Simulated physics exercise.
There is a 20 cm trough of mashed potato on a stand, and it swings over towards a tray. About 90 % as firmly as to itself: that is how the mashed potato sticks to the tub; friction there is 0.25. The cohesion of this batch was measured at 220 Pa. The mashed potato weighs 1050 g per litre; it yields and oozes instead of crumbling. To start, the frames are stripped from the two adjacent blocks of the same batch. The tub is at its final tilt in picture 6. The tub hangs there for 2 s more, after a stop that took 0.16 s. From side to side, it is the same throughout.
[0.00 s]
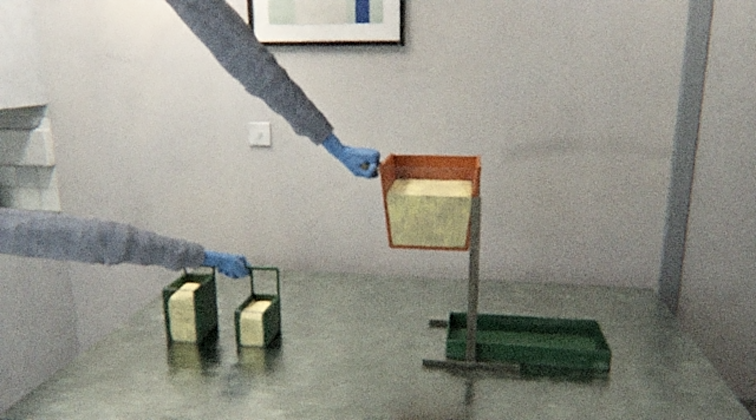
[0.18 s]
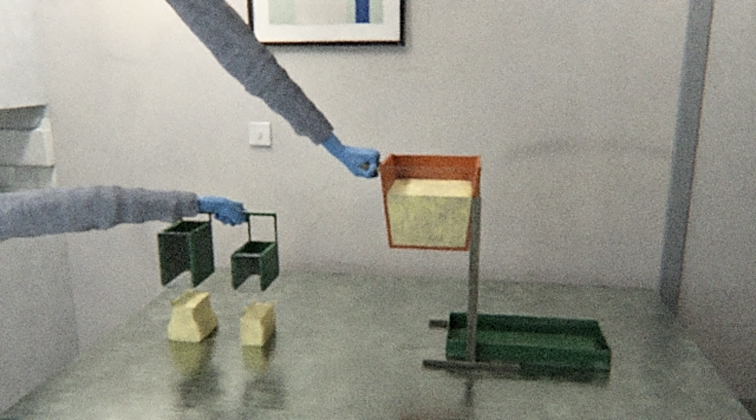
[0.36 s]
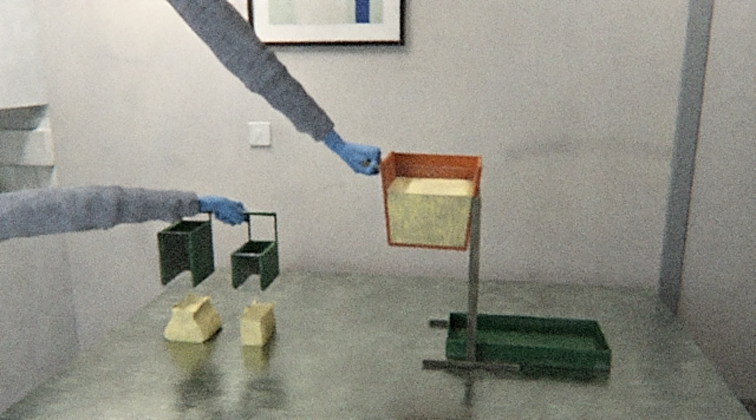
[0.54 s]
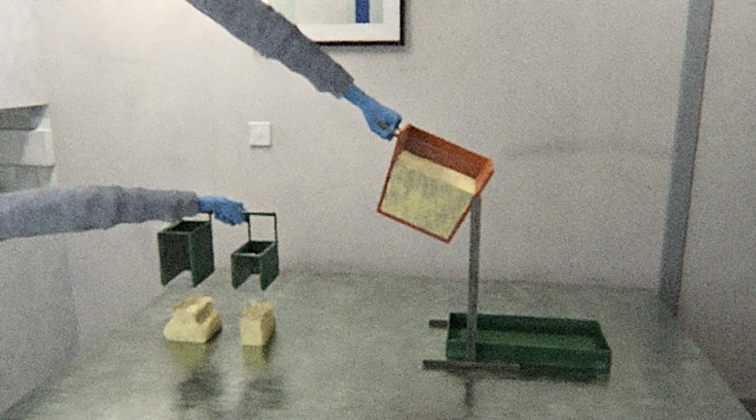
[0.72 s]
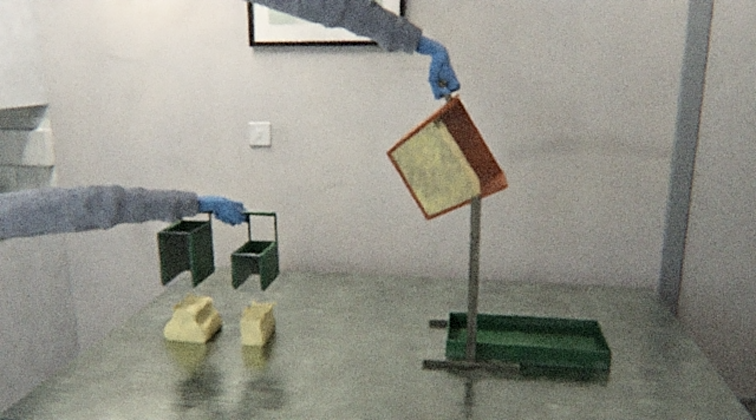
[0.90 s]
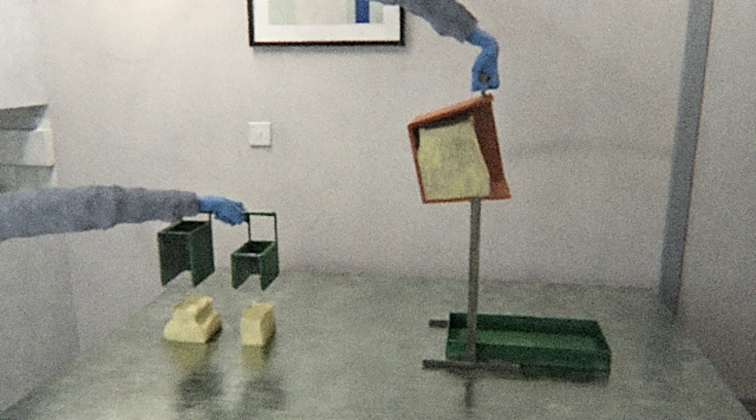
In a plain pale-walled room with a framed picture and a light switch, a grey metal table is seen from the front and slightly above by a still camera. Blue-gloved, grey-sleeved arms hold two small green moulds of pale mash at left and an orange tub of it on a stand above a green tray. The moulds lift off two blocks, which slump slightly, the left one more, then the tub tilts steeply rightward, mash still inside.
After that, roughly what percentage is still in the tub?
Roughly 74 %.
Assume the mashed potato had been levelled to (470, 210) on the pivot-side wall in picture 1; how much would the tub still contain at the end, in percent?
I'd put it close to 100 in a hundred.
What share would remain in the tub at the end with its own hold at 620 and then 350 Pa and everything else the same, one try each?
The two runs give near 100 % and near 100 % respectively.
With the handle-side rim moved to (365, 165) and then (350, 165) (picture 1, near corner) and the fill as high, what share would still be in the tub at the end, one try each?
The first would keep 60 percent and the second 50 percent.
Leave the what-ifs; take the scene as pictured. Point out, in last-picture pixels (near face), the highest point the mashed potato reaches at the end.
Around (456, 153).
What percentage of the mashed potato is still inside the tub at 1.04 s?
Around 100 per cent.
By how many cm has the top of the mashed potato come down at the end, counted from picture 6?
7 cm.
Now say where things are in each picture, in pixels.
Handle-side rim at (383, 166), tilt 0 degrees; crest of the mashed potato at (392, 193); block heights 13 cm, 8.1 cm (left to right), in the first picture.
Handle-side rim at (383, 166), tilt 0 degrees; crest of the mashed potato at (392, 193); block heights 10 cm, 7.9 cm (left to right), in the second picture.
Handle-side rim at (384, 164), tilt 2 degrees; crest of the mashed potato at (392, 192); block heights 9.3 cm, 7.8 cm (left to right), in the third picture.
Handle-side rim at (403, 133), tilt 23 degrees; crest of the mashed potato at (395, 163); block heights 9.2 cm, 7.8 cm (left to right), in the fourth picture.
Handle-side rim at (457, 102), tilt 58 degrees; crest of the mashed potato at (431, 124); block heights 9.1 cm, 7.8 cm (left to right), in the fifth picture.
Handle-side rim at (493, 101), tilt 78 degrees; crest of the mashed potato at (472, 123); block heights 9.1 cm, 7.8 cm (left to right), in the sixth picture.
After 1.04 s, the tub is at 78 degrees and holds 99 %.
After 1.21 s, the tub is at 78 degrees and holds 88 %.
After 1.38 s, the tub is at 78 degrees and holds 78 %.
After 1.55 s, the tub is at 78 degrees and holds 74 %.
After 2.90 s, the tub is at 78 degrees and holds 74 %.
